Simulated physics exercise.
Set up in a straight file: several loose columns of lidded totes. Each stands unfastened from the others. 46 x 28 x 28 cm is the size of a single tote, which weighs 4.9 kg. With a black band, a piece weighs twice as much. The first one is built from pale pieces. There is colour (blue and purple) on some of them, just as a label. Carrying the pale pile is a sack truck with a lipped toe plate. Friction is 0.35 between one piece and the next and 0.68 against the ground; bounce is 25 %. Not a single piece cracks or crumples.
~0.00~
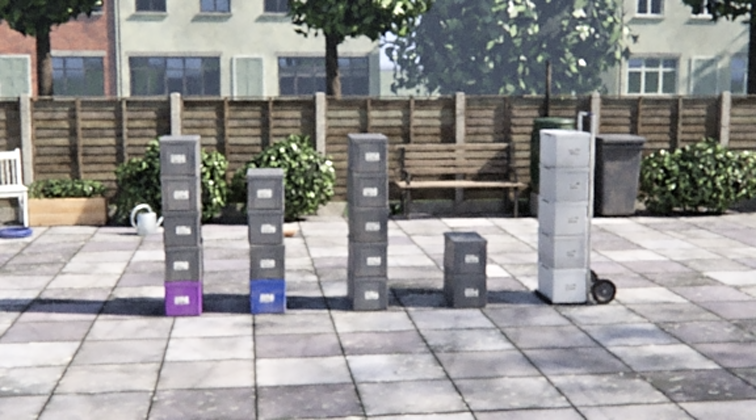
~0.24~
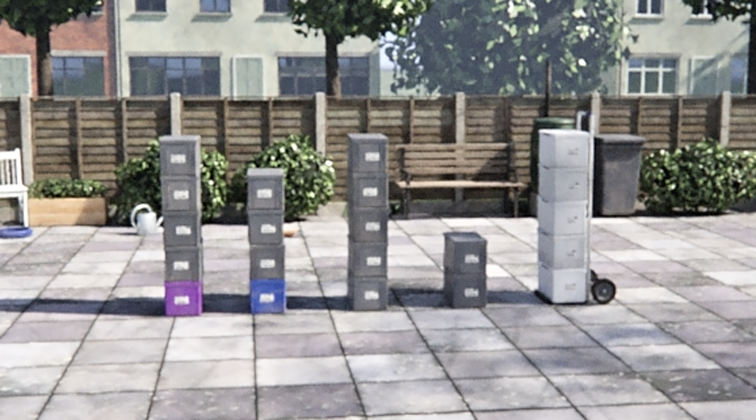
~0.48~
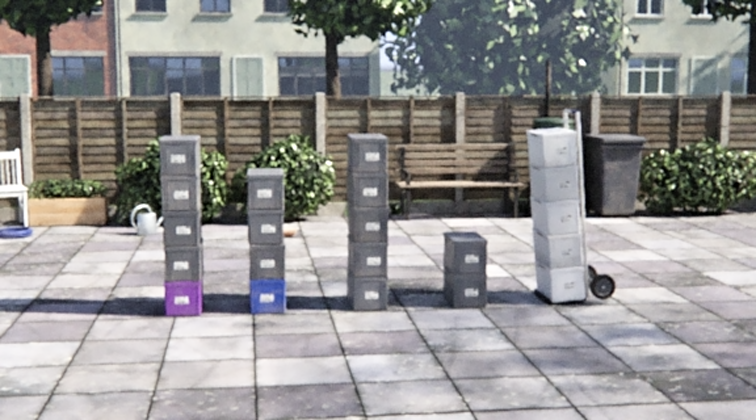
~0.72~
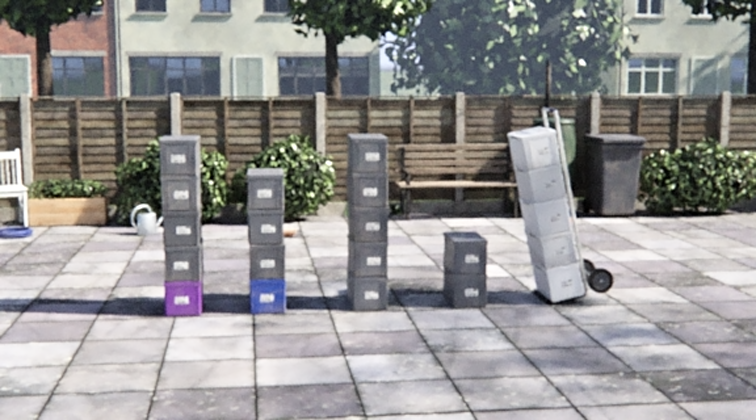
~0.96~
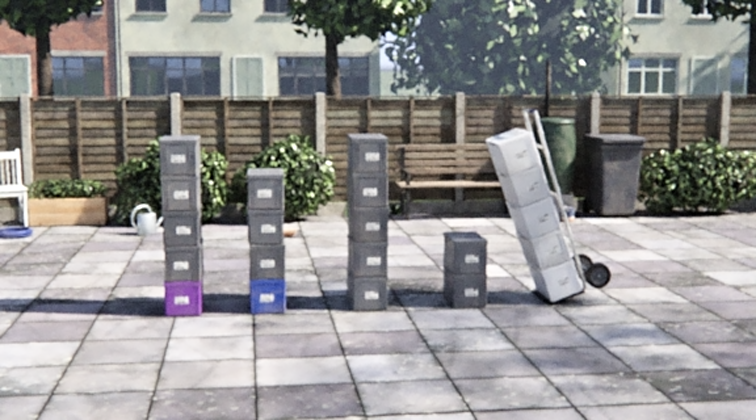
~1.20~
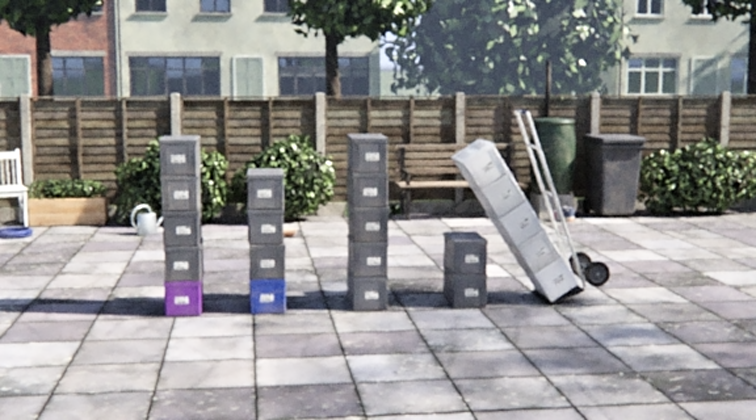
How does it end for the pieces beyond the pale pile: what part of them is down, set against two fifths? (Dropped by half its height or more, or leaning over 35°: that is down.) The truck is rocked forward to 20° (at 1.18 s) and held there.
Short of two fifths.
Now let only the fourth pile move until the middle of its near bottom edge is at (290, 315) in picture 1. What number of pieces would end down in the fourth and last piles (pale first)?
That gives fourth 0 and last 0.
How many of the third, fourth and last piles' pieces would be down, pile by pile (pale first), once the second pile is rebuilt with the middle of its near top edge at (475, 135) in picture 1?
You'd get third 5, fourth 4 and last 5.
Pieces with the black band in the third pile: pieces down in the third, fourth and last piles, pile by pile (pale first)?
Then the third pile would have 0 down, the fourth 0, and the last 0.
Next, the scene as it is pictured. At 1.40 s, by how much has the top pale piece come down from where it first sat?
40 cm lower.
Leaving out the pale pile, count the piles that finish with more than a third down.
The answer is 1.
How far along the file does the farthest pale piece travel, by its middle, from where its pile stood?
Something like 140 cm along the file.
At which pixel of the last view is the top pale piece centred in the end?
Look for the top piece around pixel (410, 287).
Around 1.40 s, 5 of the pale pile down; none of the 16 other totes down, 1 disturbed.
Around 1.70 s, 5 of the pale pile down; none of the 16 other totes down, 6 disturbed.
Finally (2.6 s), 5 of the pale pile down; 1 of the 16 other totes down; purple tote unmoved; blue tote unmoved. That is 6 per cent. Seen by the last camera, middles, purple tote near (184, 293), blue tote near (267, 291).
